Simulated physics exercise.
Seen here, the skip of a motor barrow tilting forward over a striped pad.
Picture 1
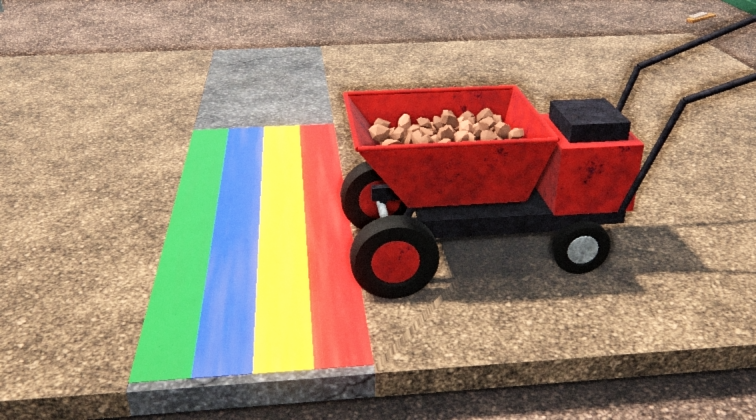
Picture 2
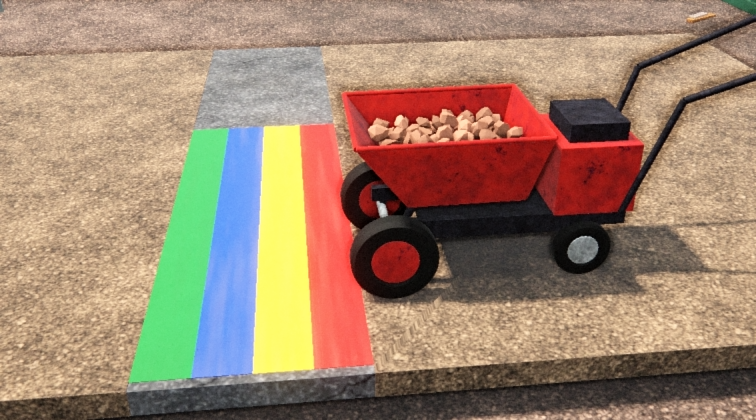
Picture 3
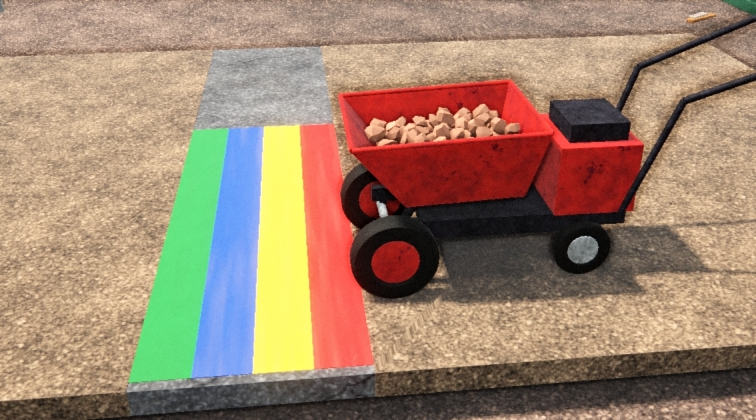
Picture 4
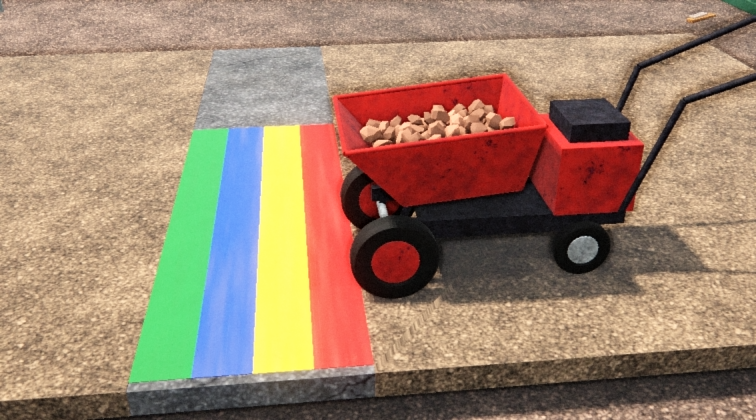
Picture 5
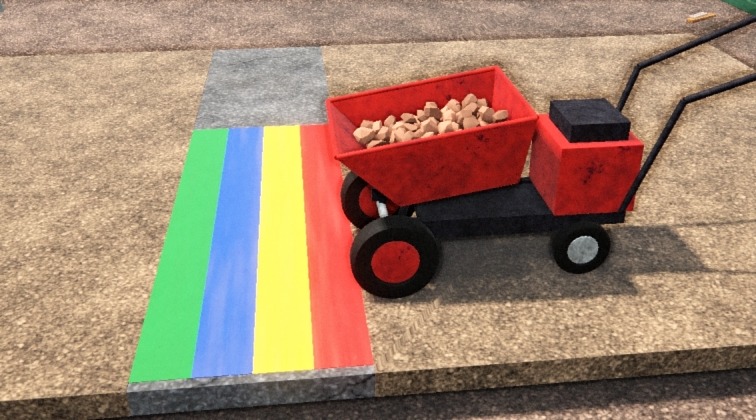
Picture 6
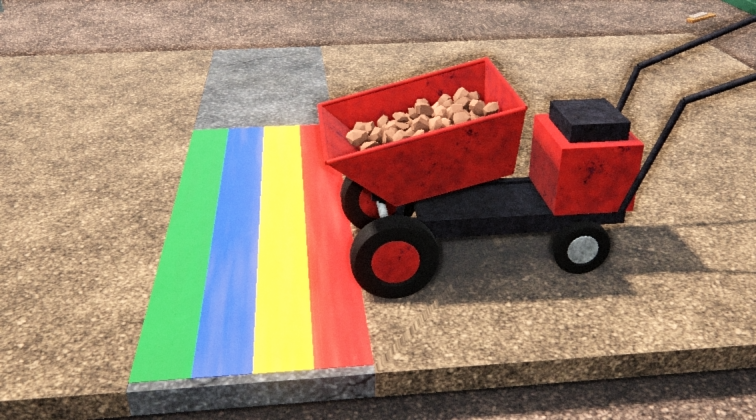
A red motor barrow loaded with lumps of rubble stood beside a pad striped green, blue, yellow and red, and its skip slowly tilted forward a little to the left, the rubble still inside.
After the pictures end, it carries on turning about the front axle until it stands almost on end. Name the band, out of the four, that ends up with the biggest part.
The blue band.
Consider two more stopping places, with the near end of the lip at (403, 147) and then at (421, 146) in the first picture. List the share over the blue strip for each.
In order: 20 % and 20 %.
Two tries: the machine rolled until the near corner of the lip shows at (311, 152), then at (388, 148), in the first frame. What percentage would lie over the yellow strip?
About 0 per cent first, about 30 per cent second.
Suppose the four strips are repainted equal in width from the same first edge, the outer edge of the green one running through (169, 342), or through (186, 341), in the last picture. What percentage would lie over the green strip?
About 30 % and 30 %.
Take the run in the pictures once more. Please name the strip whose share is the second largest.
In second place: That green strip.
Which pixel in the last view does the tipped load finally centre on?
Resting centre, last frame: Roughly (224, 262).
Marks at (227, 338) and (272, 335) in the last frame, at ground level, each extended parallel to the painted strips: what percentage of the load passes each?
Respectively 50 and 80 percent.
Soon after the last picture, skip tipped steeply; all in the skip.
A little later, skip tipped right over; nearly all in the skip; a stray few over the yellow strip; a small part over the blue strip; a stray few over the green strip.
Later still, skip tipped right over; about a quarter in the skip; a small part over the yellow strip; about half over the blue strip; about a quarter over the green strip; a small part off the paint.
By the end, skip tipped right over; about a quarter in the skip; none over the red strip; a small part over the yellow strip; about half over the blue strip; about a quarter over the green strip; a small part off the paint.
